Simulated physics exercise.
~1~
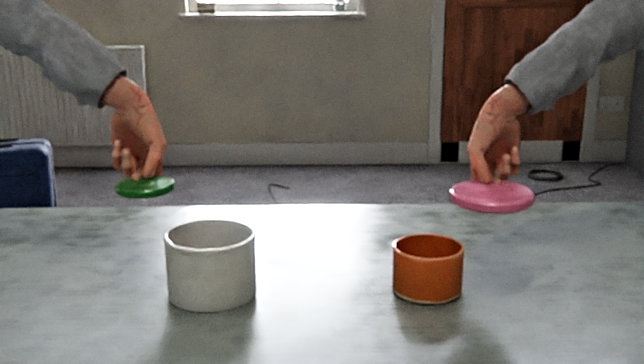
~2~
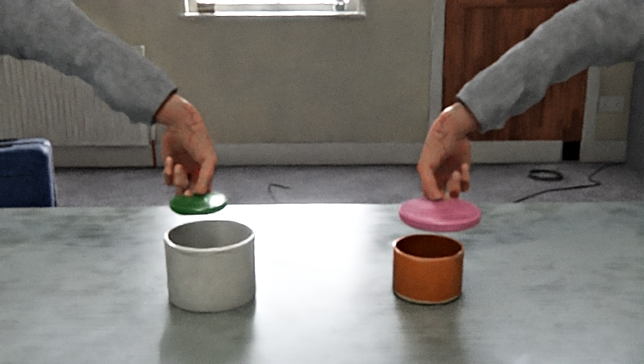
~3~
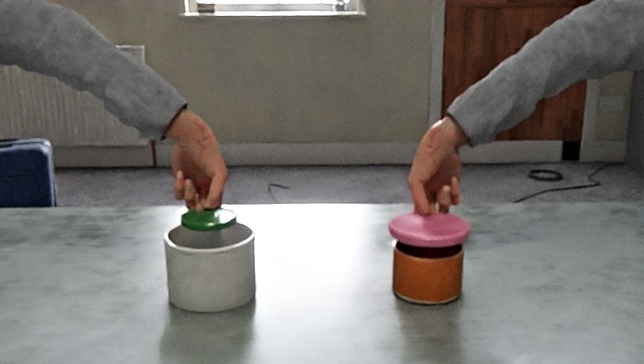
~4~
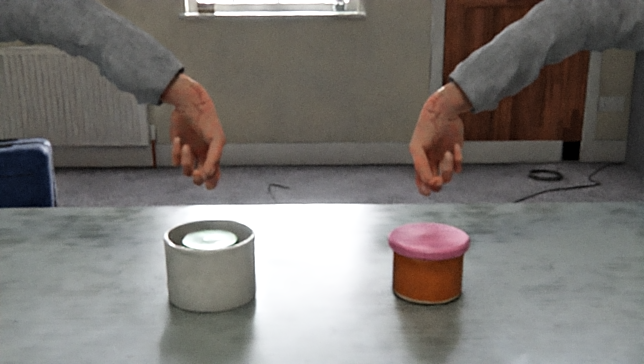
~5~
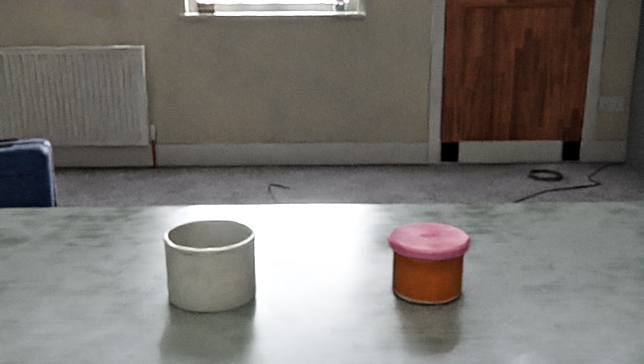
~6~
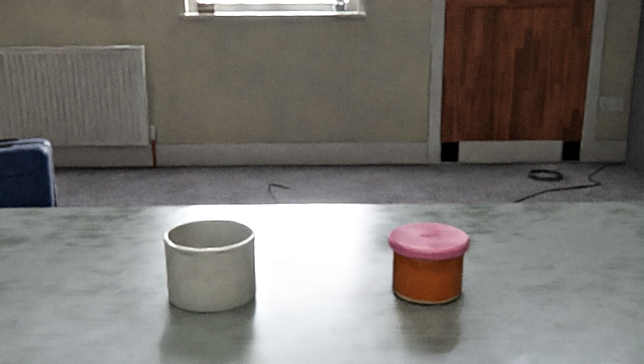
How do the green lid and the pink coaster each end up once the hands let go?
The green lid slips past the rim and drops into the grey jar, out of sight. The pink coaster stays on top of the orange-brown mug, covering it like a lid.
